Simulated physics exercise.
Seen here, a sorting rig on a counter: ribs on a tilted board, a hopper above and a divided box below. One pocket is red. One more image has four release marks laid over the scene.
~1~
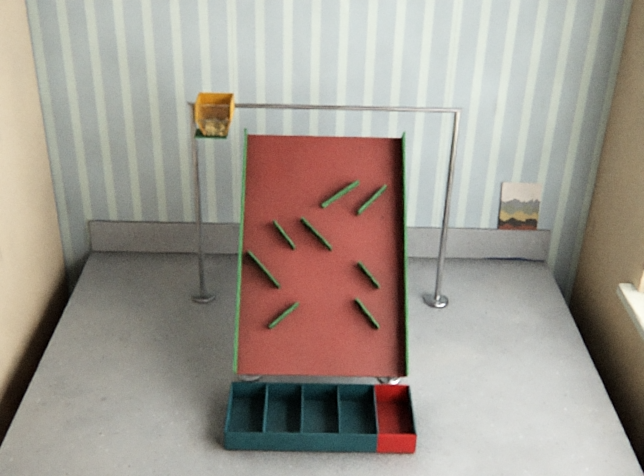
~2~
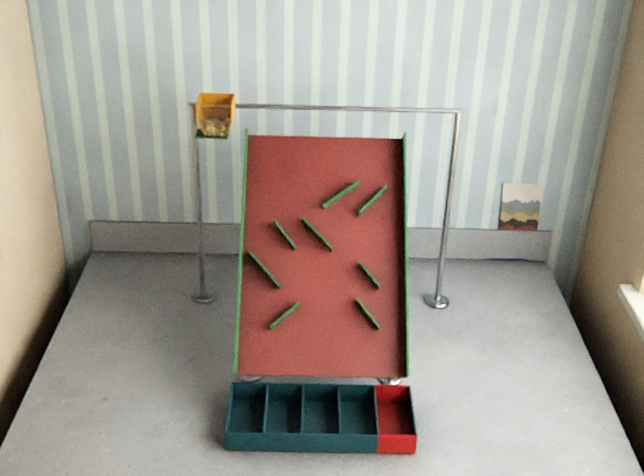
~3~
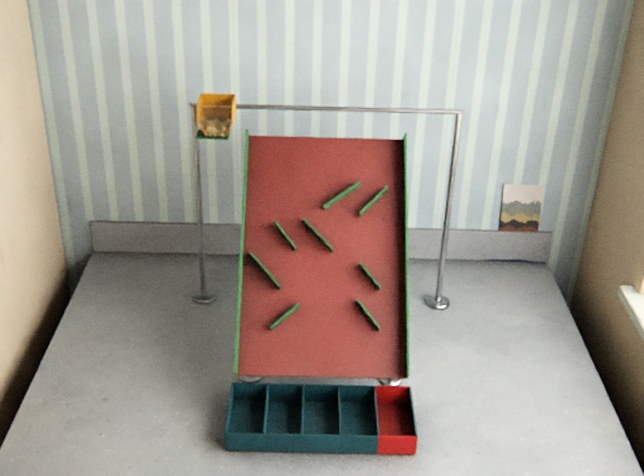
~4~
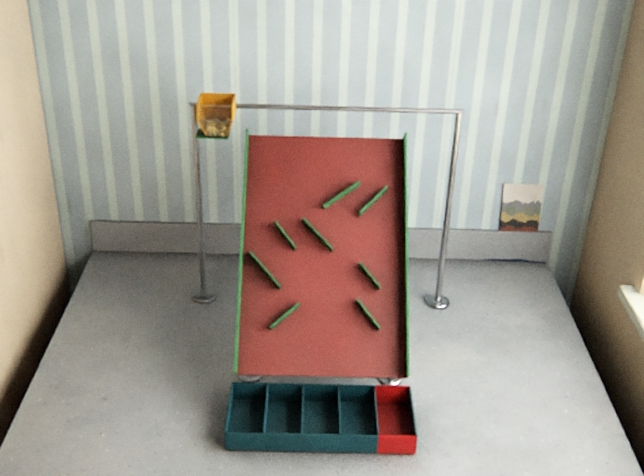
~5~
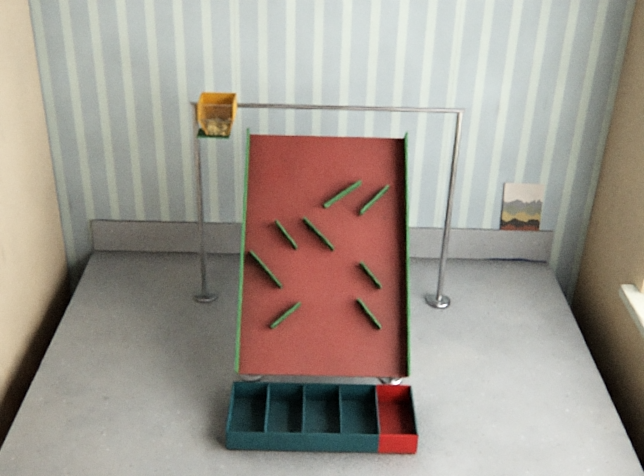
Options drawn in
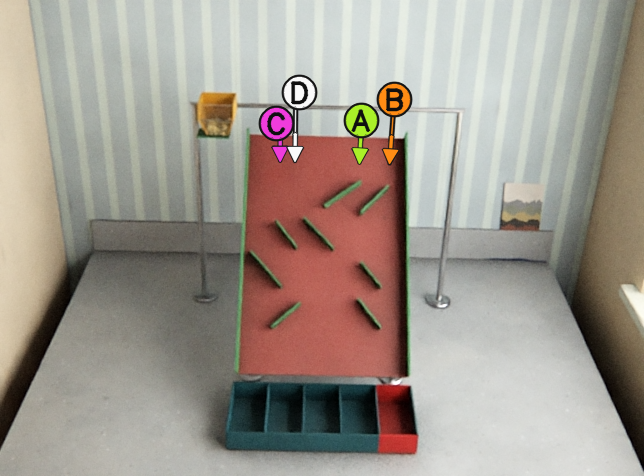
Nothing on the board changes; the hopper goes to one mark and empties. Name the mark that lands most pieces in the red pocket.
The best mark is B.
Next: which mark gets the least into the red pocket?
It is C.
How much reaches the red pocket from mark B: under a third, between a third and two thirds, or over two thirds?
Between a third and two thirds.
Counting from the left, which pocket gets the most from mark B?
The fifth.
On the marked copy, mark A meets the board at (359, 158); mark B meets the board at (389, 158); mark C meets the board at (280, 156); mark D meets the board at (295, 156).
For mark A, about a quarter in the red pocket, about two thirds in other pockets, a small part outside the box.
For mark B, about half in the red pocket, about a third in other pockets, a small part outside the box.
For mark C, a small part in the red pocket, most in other pockets, a small part outside the box.
For mark D, about a quarter in the red pocket, about half in other pockets, about a quarter outside the box.
